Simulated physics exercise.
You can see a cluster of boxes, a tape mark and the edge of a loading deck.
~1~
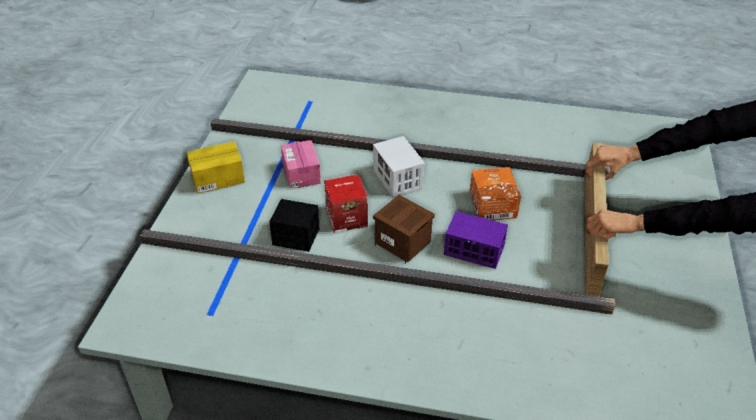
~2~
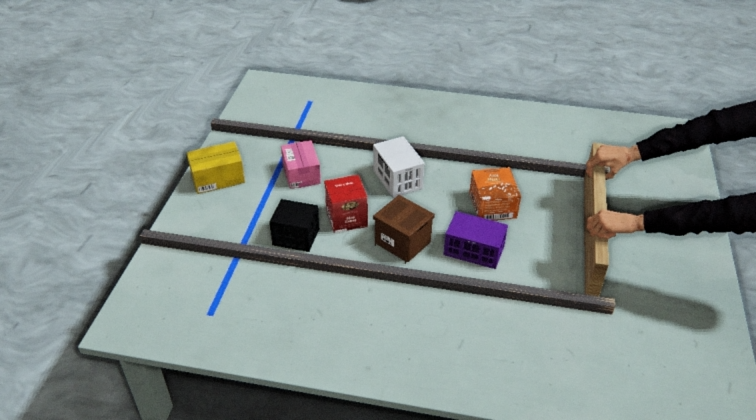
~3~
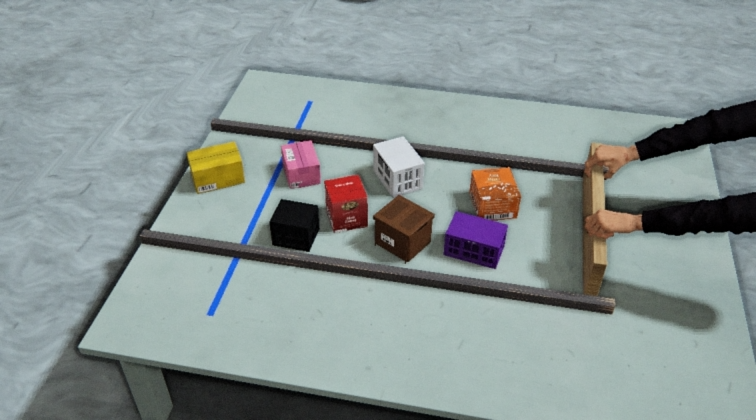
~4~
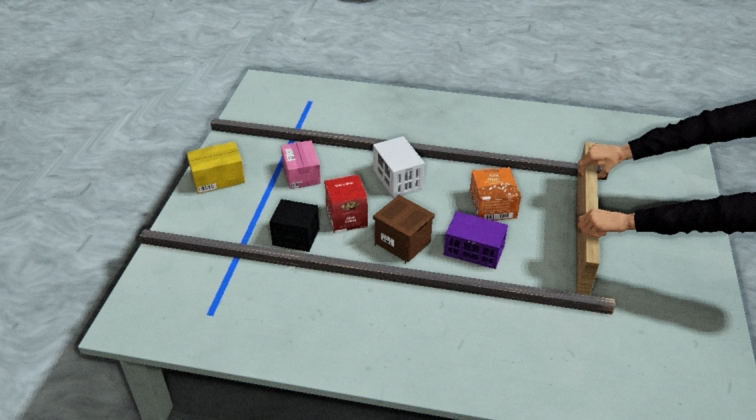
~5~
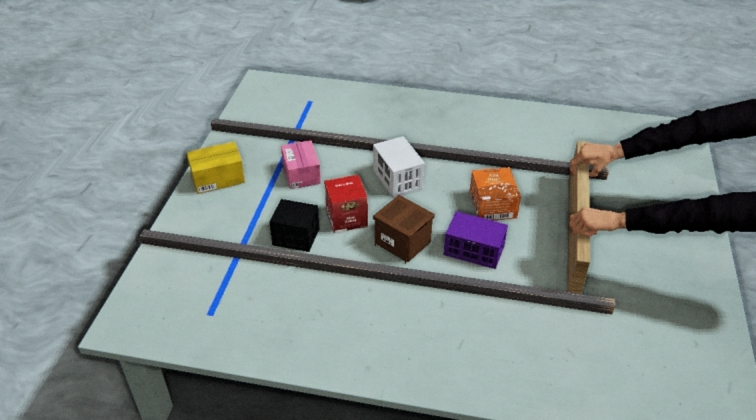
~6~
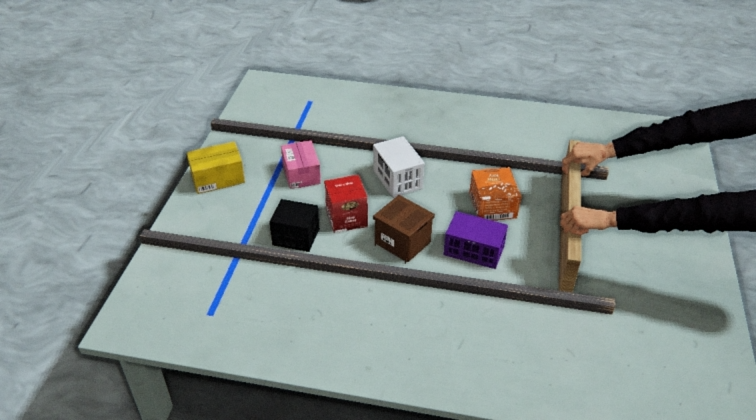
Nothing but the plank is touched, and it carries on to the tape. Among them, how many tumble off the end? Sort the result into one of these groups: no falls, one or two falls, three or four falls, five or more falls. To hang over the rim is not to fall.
One or two falls.
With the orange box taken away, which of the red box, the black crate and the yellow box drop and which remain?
The red box is still up, the black crate goes down and the yellow box is still up.
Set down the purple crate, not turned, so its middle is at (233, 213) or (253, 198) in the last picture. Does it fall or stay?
First it does not stay, second it does not drop.
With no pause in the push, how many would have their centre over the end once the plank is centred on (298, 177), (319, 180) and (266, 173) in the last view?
Counts by place: 0 / 0 / 2.
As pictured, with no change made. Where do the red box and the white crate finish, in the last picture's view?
Approximately (216, 178) for one, approximately (233, 138) for the other.
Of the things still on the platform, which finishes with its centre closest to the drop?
The one is the pink parcel.
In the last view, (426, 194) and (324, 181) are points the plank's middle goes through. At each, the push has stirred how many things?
At first I count 6, and then 8.
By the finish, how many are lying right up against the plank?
It is in contact with 2.
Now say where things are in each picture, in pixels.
Yellow box (216, 167); pink parcel (301, 165); black crate (295, 225); plank (595, 217); tape (268, 191), in the first frame.
Pink parcel (301, 165); white crate (398, 167), in the second frame.
Black crate (295, 225); orange box (494, 194), in the third frame.
Yellow box (216, 168); purple crate (476, 240), in the fourth frame.
Pink parcel (301, 165); red box (346, 204), in the fifth frame.
Yellow box (216, 168); pink parcel (301, 165); black crate (295, 225); plank (570, 214); tape (268, 191), in the sixth frame.
Early on, none off yet; yellow box at rest near (216, 168); pink parcel at rest near (301, 165); black crate travelled a little near (282, 224).
Finally, the number that fall off is one or two; lost, black crate and yellow box.
